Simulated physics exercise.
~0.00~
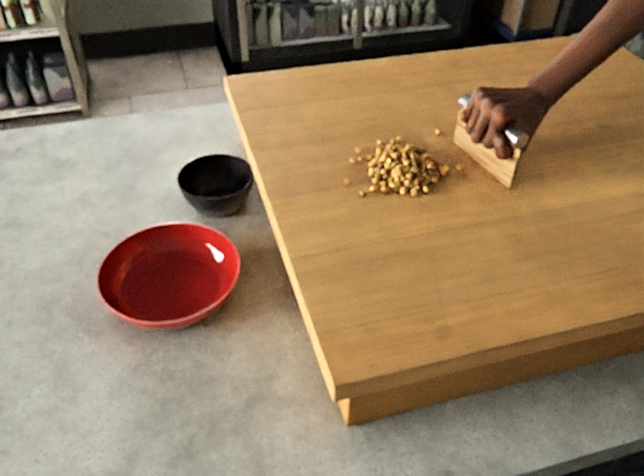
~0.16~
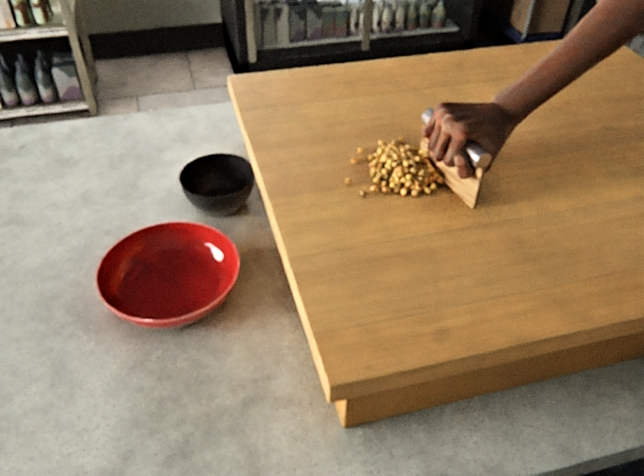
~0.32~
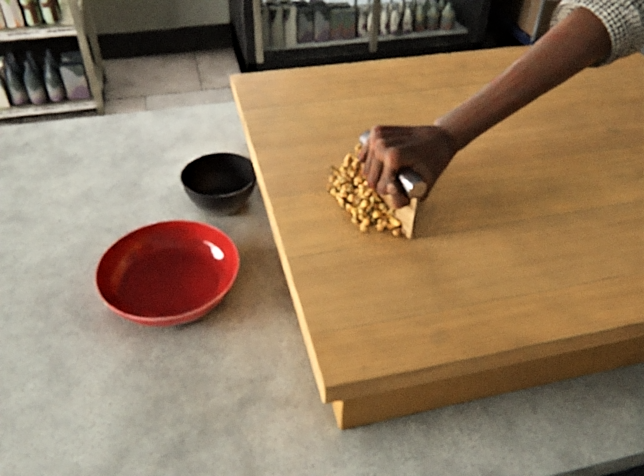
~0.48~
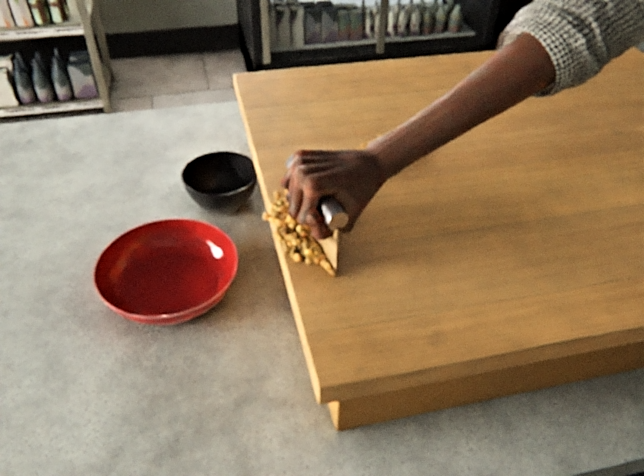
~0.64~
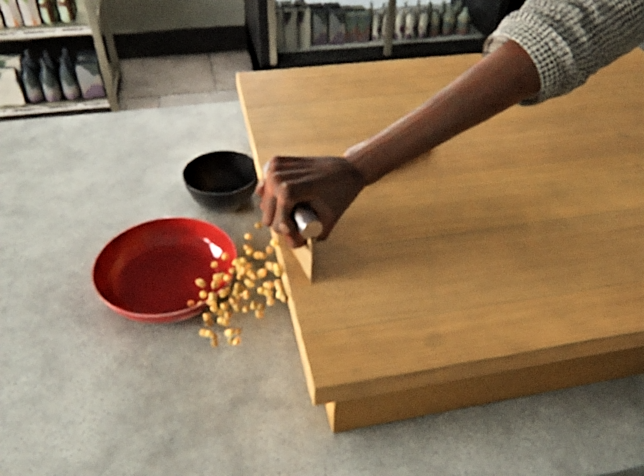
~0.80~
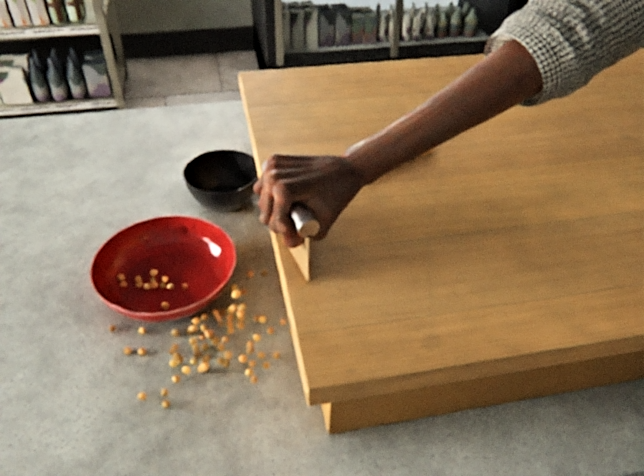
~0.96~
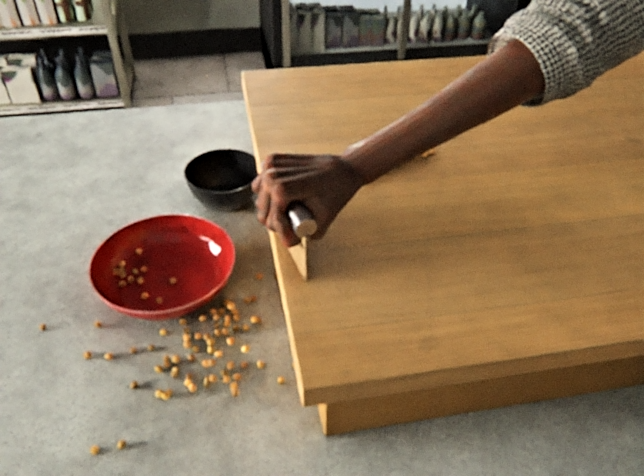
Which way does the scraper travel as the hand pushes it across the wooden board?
The scraper moves to the left, pushing the chickpeas towards the edge of the board near the bowls.
